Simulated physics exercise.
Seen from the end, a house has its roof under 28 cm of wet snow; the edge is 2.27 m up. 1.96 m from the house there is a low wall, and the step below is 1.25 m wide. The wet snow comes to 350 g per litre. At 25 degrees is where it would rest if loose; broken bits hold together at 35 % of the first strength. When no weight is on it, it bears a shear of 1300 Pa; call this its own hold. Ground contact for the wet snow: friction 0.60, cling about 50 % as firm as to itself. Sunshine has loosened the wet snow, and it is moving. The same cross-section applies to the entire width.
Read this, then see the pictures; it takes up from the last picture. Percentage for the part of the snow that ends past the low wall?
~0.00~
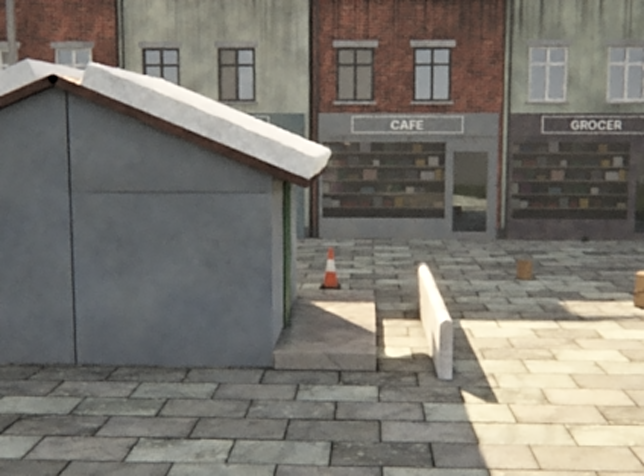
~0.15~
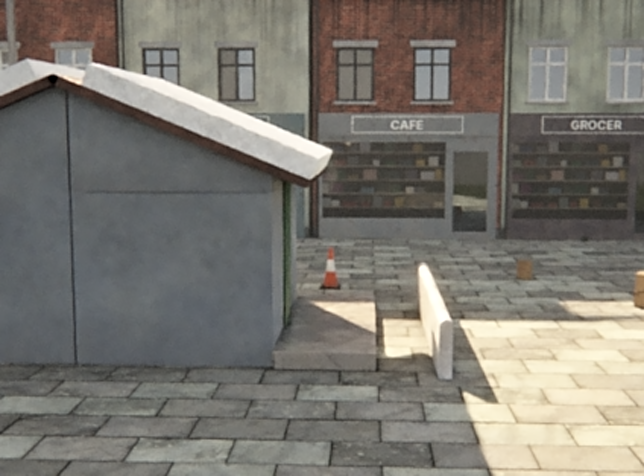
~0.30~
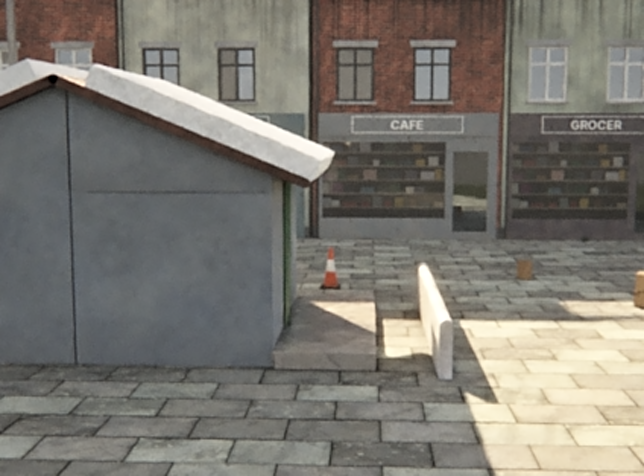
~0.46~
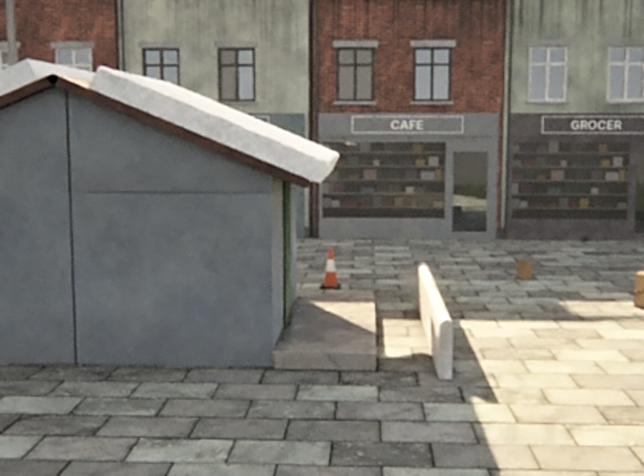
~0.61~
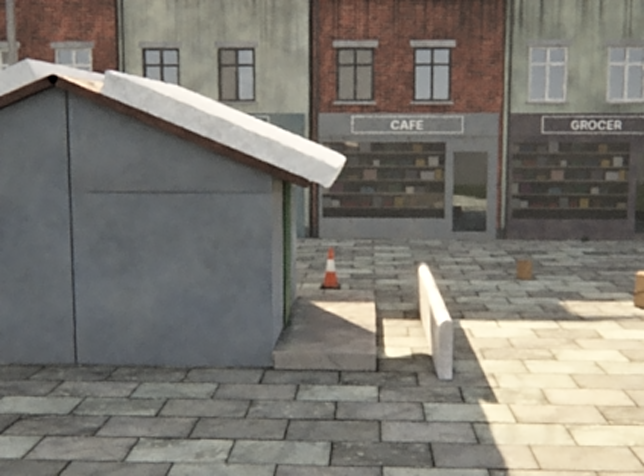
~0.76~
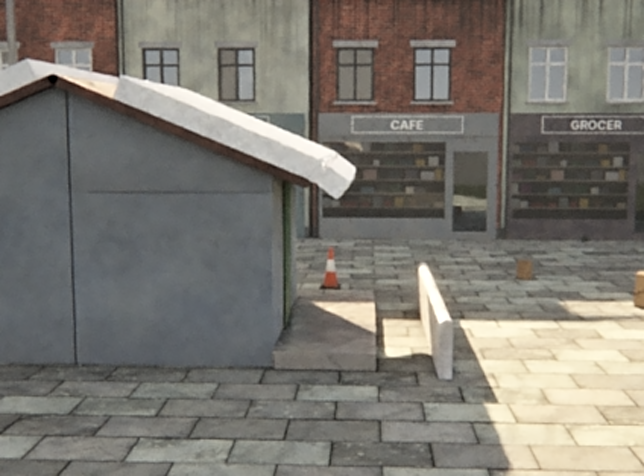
Near 24 %.
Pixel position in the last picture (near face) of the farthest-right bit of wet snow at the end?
Position: About (569, 371).
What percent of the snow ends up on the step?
About 7 %.
After 1.16 s, 87 % is still on the roof and 0 % is past the low wall.
After 1.64 s, 51 % is still on the roof and 0 % is past the low wall.
After 2.12 s, none is still on the roof and 4 % is past the low wall.
After 2.60 s, none is still on the roof and 24 % is past the low wall.
After 3.30 s, none is still on the roof and 24 % is past the low wall.
